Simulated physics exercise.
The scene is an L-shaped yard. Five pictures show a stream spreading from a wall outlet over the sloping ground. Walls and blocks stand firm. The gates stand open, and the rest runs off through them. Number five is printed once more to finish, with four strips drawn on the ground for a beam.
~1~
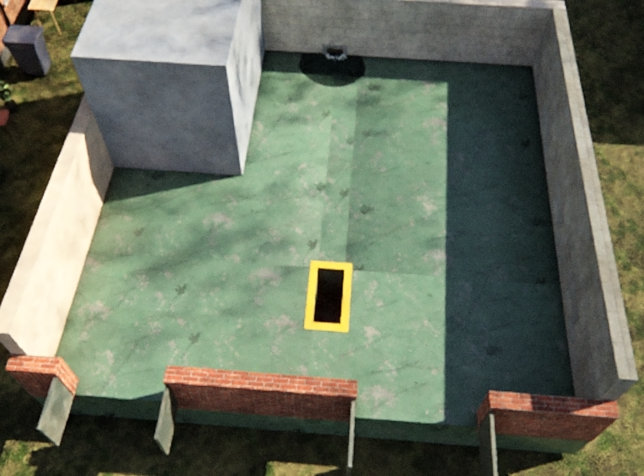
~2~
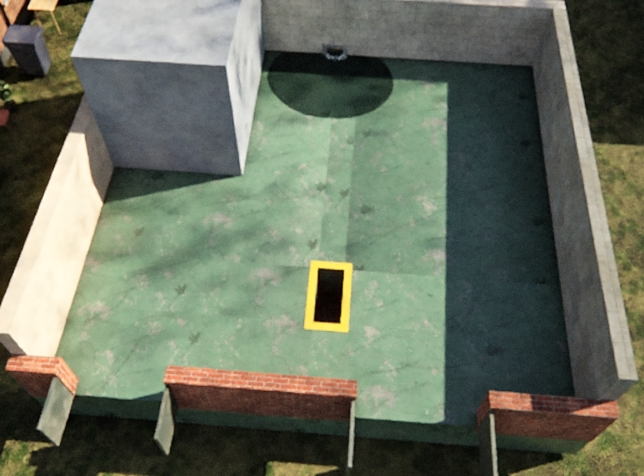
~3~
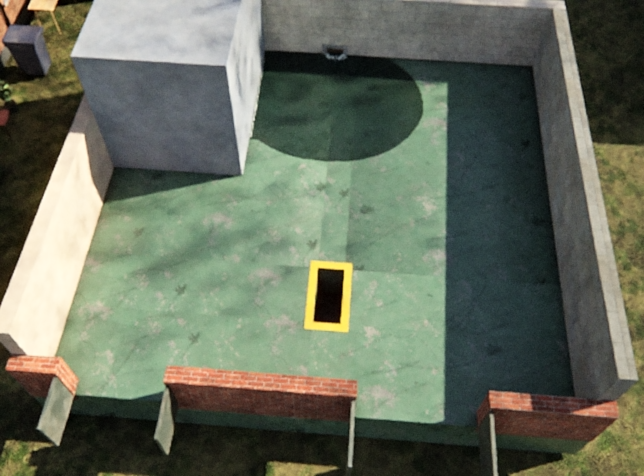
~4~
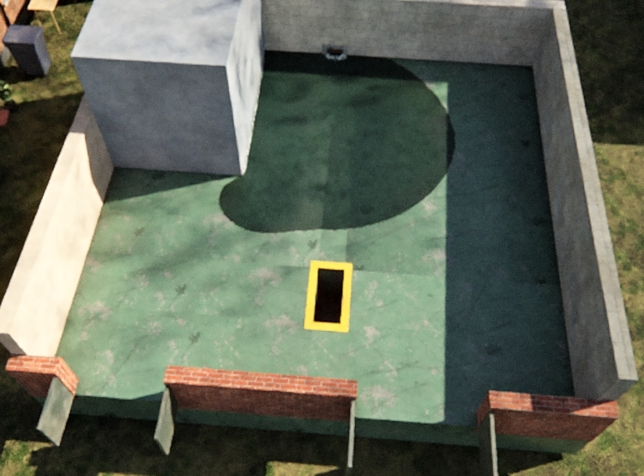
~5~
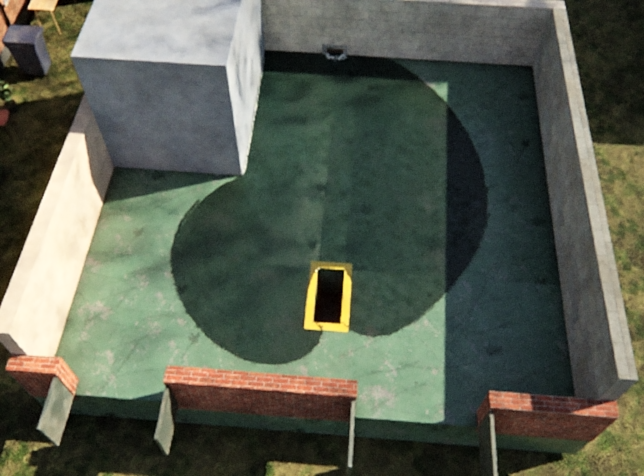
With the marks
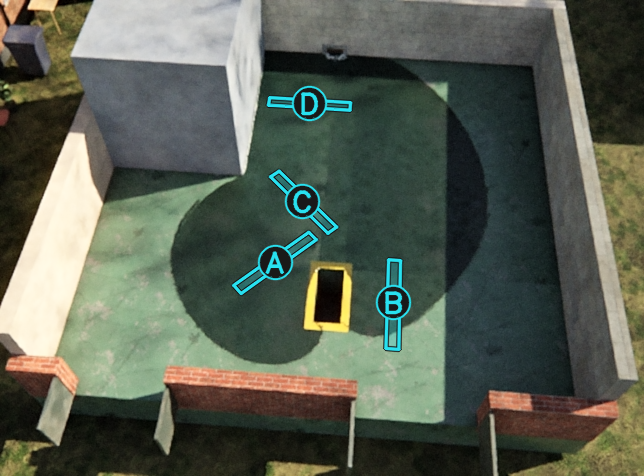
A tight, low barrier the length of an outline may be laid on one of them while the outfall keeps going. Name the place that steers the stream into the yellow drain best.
It is B.
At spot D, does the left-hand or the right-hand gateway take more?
The right one.
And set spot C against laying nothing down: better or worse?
Worse.
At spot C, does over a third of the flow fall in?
No.
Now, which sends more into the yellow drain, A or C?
A it is.
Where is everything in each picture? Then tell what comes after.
The first picture shows outfall at (335, 50); yellow drain at (329, 295); open gate at (416, 406); open gate at (128, 384); 2 % of the ground under water, visible out to (355, 78); yellow drain still dry.
In the second picture, 7 % of the ground under water, visible out to (297, 108); yellow drain still dry.
In the third picture, 15 % of the ground under water, visible out to (326, 158); yellow drain still dry.
In the fourth picture, 27 % of the ground under water, visible out to (250, 223); yellow drain still dry.
In the fifth picture, 46 % of the ground under water, visible out to (260, 351); yellow drain taking water.
In cyan, A from (237, 289) to (312, 236); B from (392, 348) to (394, 260); C from (274, 173) to (332, 230); D from (269, 101) to (350, 106).
With A, about 20 % of the stream goes into the yellow drain, about 79 % out by the gates.
With B, about 28 % of the stream goes into the yellow drain, about 71 % out by the gates.
With C, about 15 % of the stream goes into the yellow drain, about 84 % out by the gates.
With D, about 16 % of the stream goes into the yellow drain, about 83 % out by the gates.
